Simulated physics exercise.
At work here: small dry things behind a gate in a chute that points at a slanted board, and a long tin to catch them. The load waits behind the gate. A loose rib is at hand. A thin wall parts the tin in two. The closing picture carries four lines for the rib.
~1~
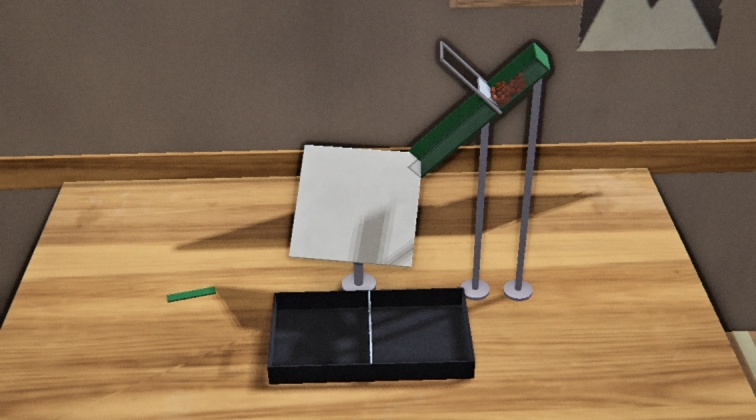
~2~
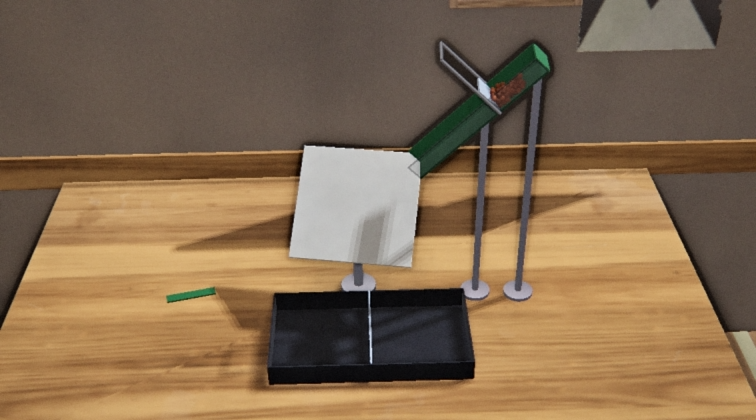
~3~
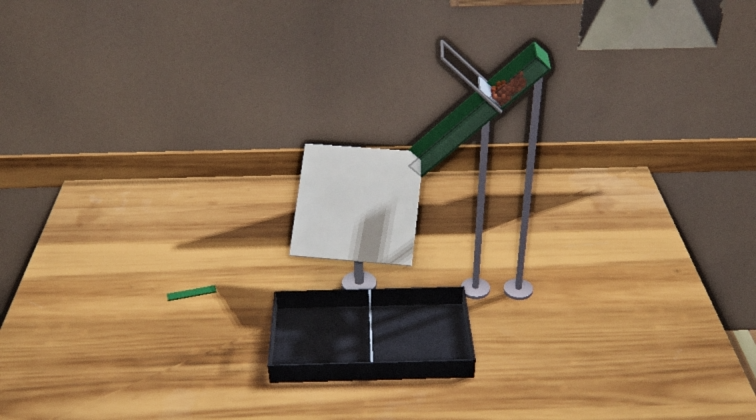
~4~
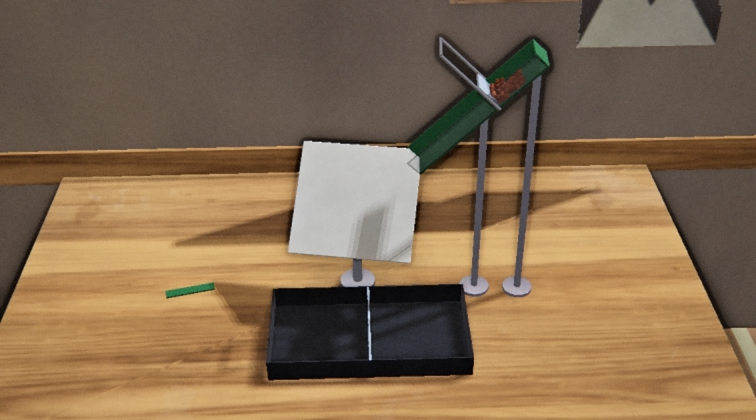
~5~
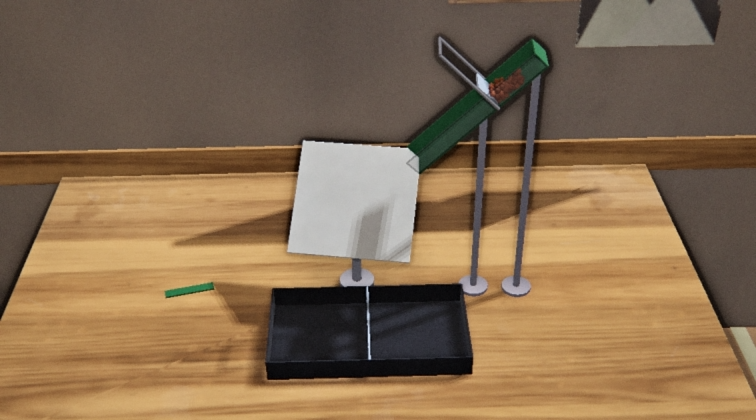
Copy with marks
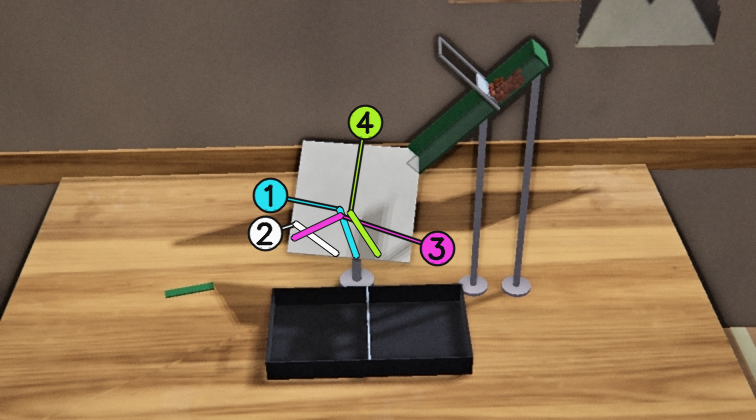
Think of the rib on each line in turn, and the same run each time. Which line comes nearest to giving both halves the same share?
1 works best here.
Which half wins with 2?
Left.
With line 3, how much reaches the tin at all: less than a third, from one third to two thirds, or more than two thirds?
More than two thirds.
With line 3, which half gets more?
More lands on the left.
On the marked copy, line 1 from (339, 209) to (356, 255); line 2 from (295, 224) to (335, 253); line 3 from (340, 215) to (294, 237); line 4 from (350, 212) to (377, 254).
With 1, of what is caught, close to a third in the left half, close to two thirds in the right.
With 2, of what is caught, the whole lot in the left half, none at all in the right.
With 3, of what is caught, all but a few in the left half, only a few in the right.
With 4, of what is caught, a small share in the left half, all but a few in the right.
